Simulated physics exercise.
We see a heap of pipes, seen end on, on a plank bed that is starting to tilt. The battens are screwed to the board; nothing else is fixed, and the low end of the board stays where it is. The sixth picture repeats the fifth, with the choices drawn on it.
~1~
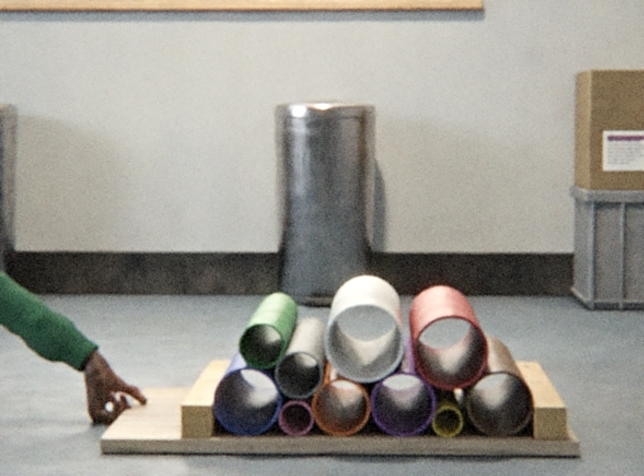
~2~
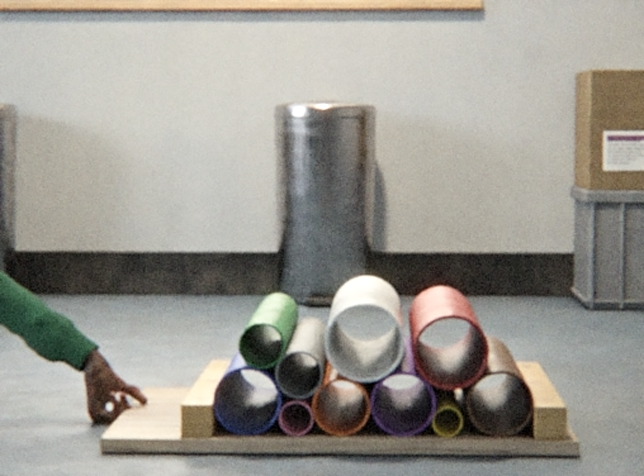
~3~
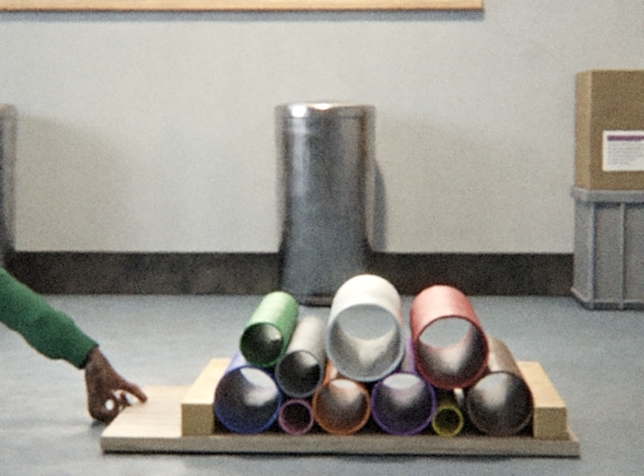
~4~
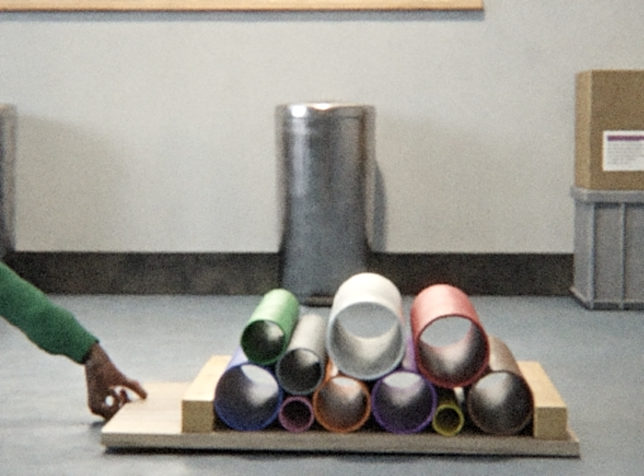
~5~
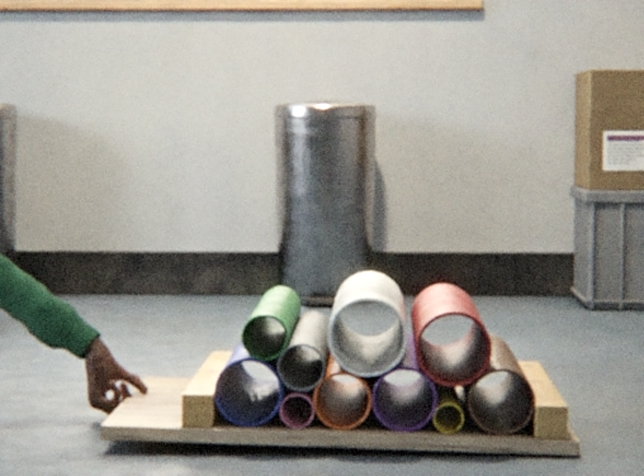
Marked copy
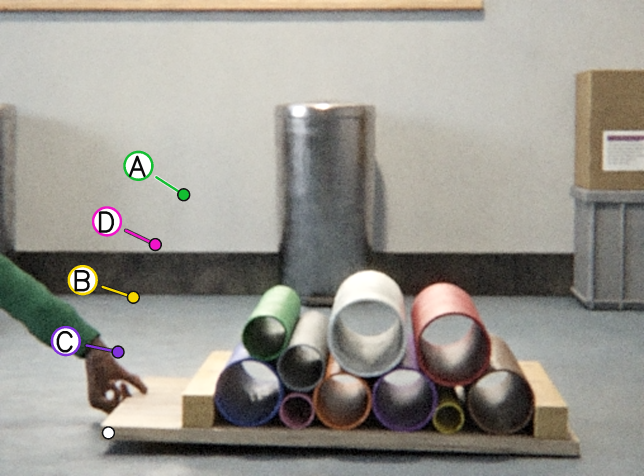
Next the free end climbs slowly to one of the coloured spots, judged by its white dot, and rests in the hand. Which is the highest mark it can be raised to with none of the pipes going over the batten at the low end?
The answer is mark A.
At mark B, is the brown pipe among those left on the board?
Yes, with B.
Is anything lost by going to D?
No.
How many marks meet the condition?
The number is four.
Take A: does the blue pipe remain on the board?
The blue pipe: Yes.
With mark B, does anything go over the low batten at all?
No, at B.
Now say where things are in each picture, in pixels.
Yellow pipe (448, 422); brown pipe (501, 404); red pipe (451, 353), in the first frame.
Red pipe (451, 352); white pipe (364, 342), in the second frame.
Board (343, 402); blue pipe (247, 399); pink pipe (296, 417); yellow pipe (448, 421), in the third frame.
Board (343, 400); blue pipe (248, 397); pink pipe (296, 415); yellow pipe (448, 420), in the fourth frame.
Board (343, 397); blue pipe (248, 392); pink pipe (297, 411), in the fifth frame.
On the copy, A at (184, 195); B at (133, 297); C at (118, 352); D at (156, 244); the white dot at (108, 433).
On A. First, board at 18°.
Then, board at 33°.
Finally, board at 33°, none over the low batten.
By contrast, B none over the low batten; C none over the low batten; D none over the low batten.
